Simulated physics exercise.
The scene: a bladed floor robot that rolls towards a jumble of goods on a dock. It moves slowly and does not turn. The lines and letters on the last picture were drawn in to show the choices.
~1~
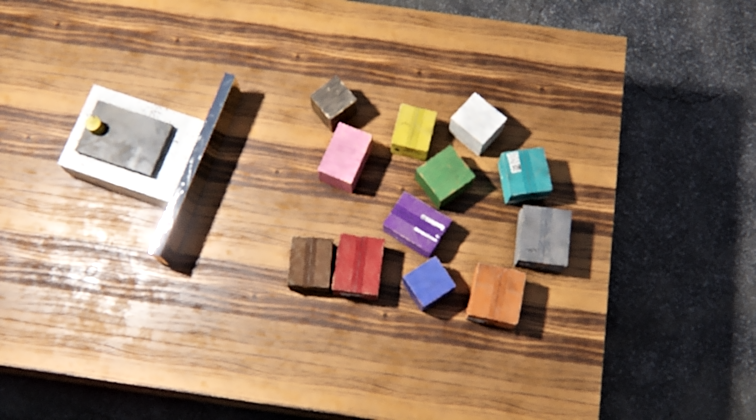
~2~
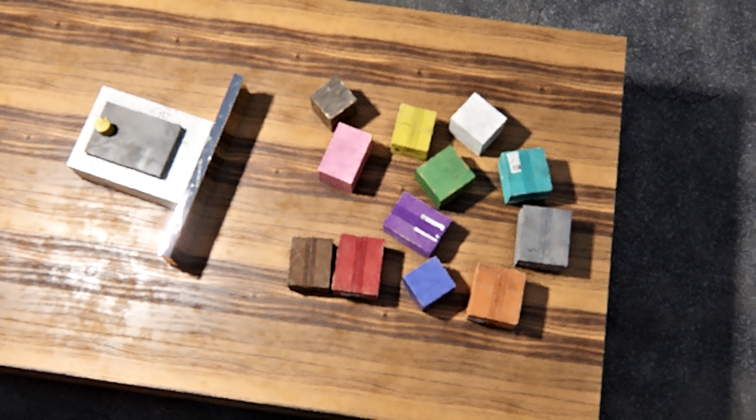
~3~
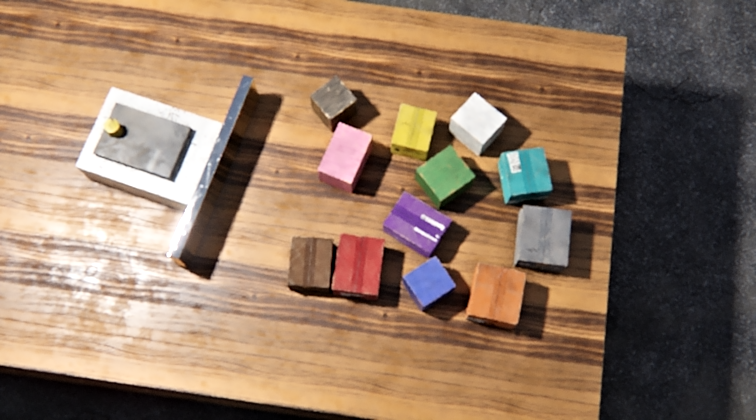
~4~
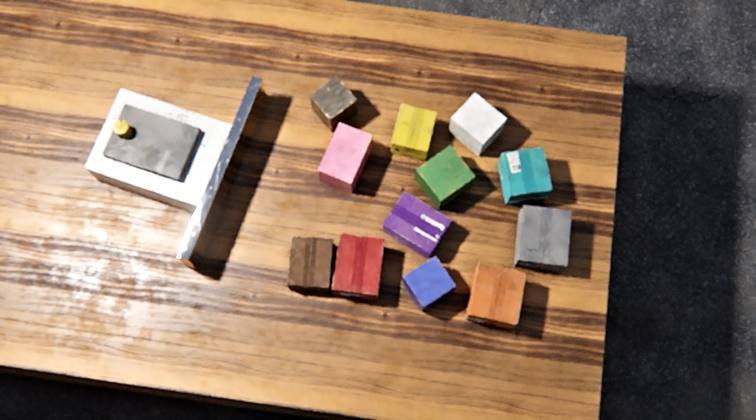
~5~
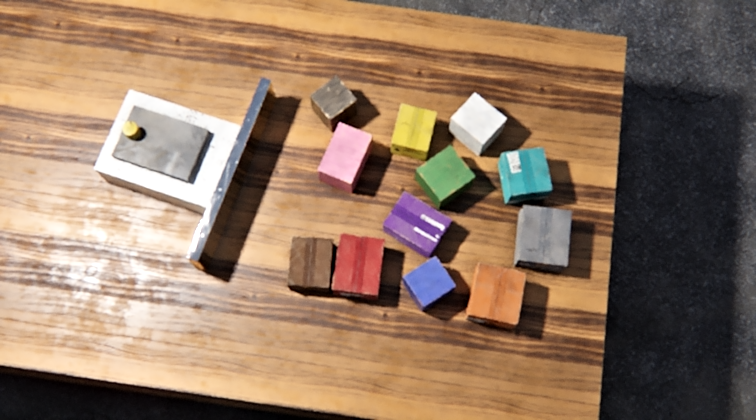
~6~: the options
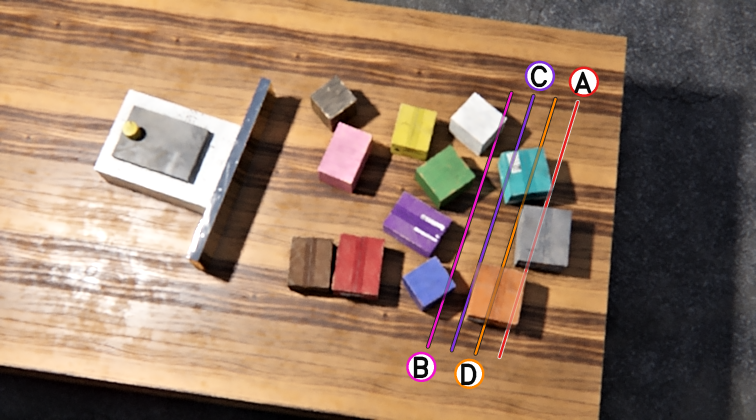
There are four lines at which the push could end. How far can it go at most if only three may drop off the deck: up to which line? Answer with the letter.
D.
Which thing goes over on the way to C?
The orange parcel.
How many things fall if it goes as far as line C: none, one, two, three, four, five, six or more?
In all, one.
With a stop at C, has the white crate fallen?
No.
On the copy, A at (540, 224); B at (471, 215); C at (494, 218); D at (517, 221).
On D. First, robot (271, 159); black crate (390, 107); red parcel (379, 278).
Then, robot (374, 173); orange parcel (572, 308); turquoise parcel (555, 186).
Finally, robot (454, 184); orange parcel over the edge; grey box over the edge; three fallen.
By contrast, A drops four; B is within the limit but short; C is within the limit but short.
